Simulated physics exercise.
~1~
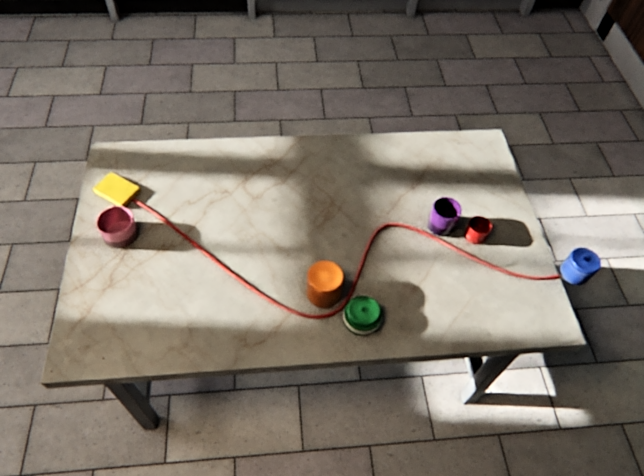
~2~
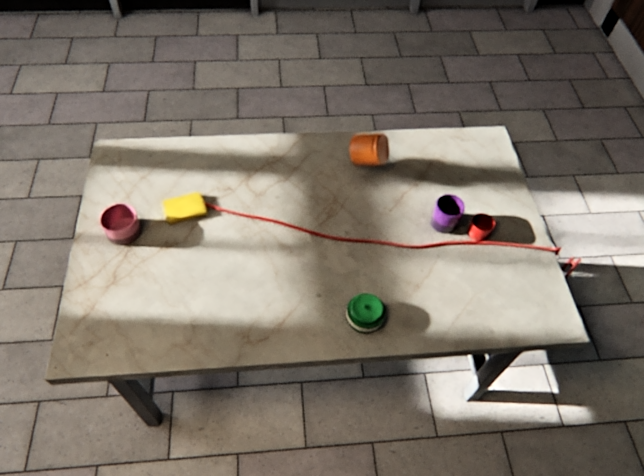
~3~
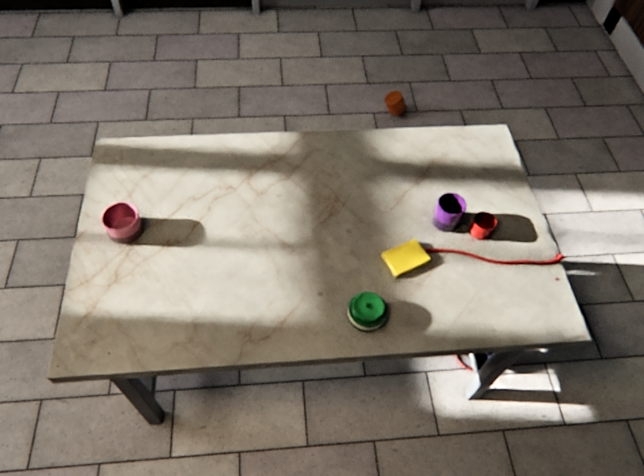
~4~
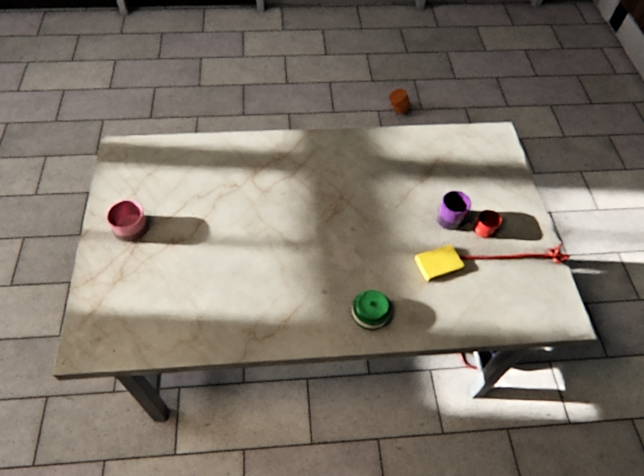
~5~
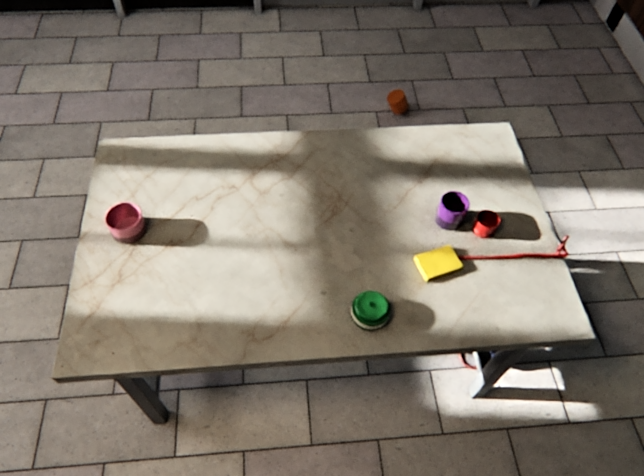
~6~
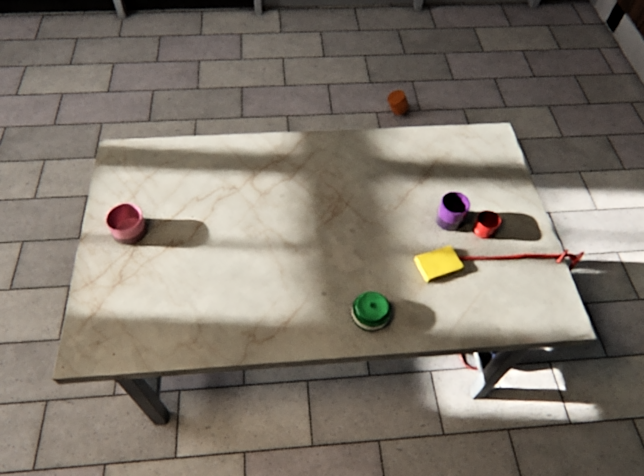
On a kitchen table, a red cable drags a yellow block right and the orange tub falls off.
